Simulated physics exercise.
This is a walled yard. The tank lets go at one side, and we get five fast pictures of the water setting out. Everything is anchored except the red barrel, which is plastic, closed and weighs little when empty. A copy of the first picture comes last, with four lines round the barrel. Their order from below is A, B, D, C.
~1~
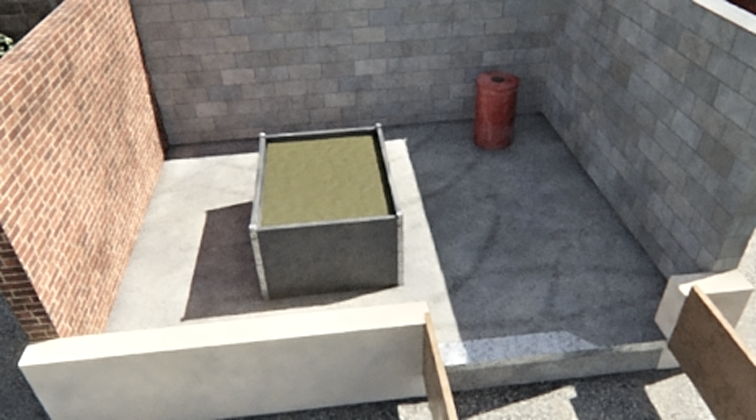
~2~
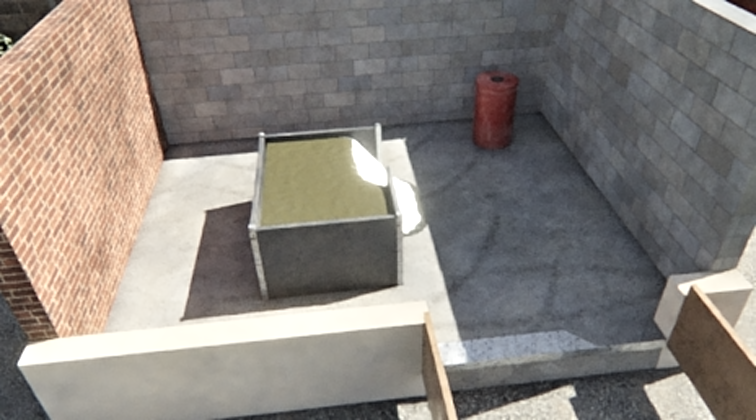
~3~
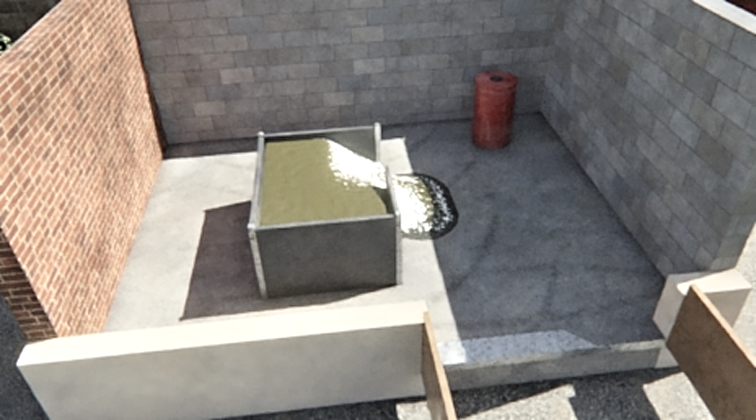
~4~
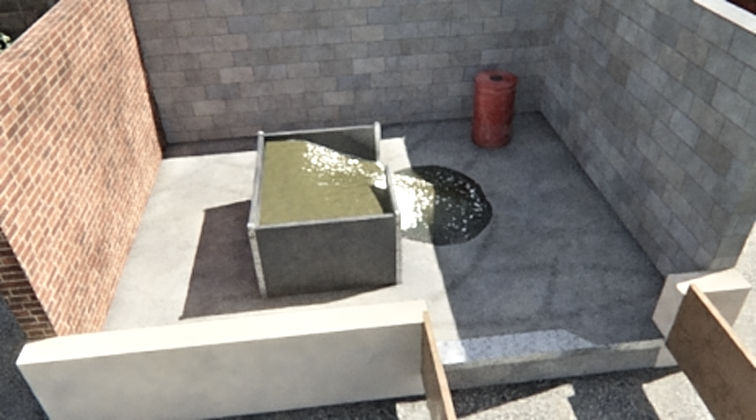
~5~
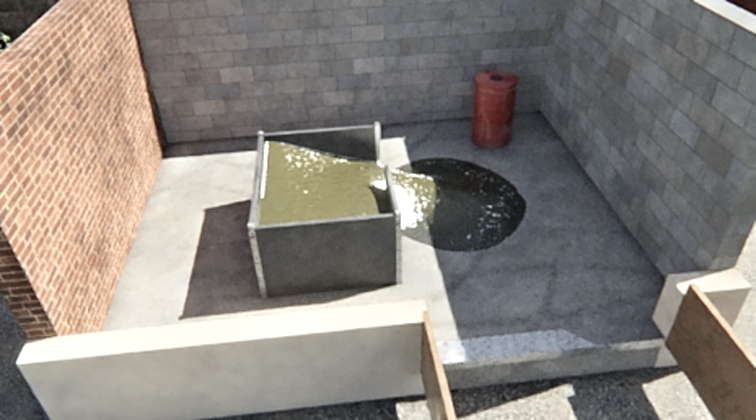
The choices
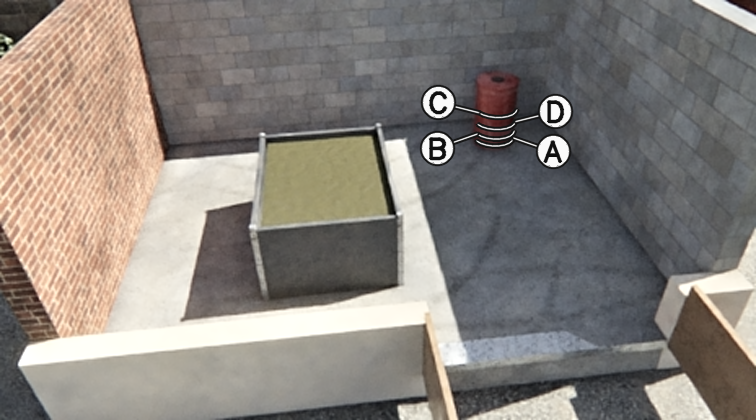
In a walled yard, murky water pouring from the right side of an open-topped tank, spreading across the ground in a rounded pool.
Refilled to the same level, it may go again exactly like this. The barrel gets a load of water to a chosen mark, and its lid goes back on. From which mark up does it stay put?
Use mark D.
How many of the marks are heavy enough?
Two.
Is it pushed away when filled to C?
No, that is safe.
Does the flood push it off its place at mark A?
Yes, it does.
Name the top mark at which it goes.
Here it is mark B.
On the marked copy, A at (498, 145); B at (499, 138); C at (501, 117); D at (500, 129); from the bottom up A, B, D, C.
Choosing A, it is pushed about 3 times its own width away.
Choosing B, it is pushed about its own width away.
Choosing C, it does not move.
Choosing D, it does not move.
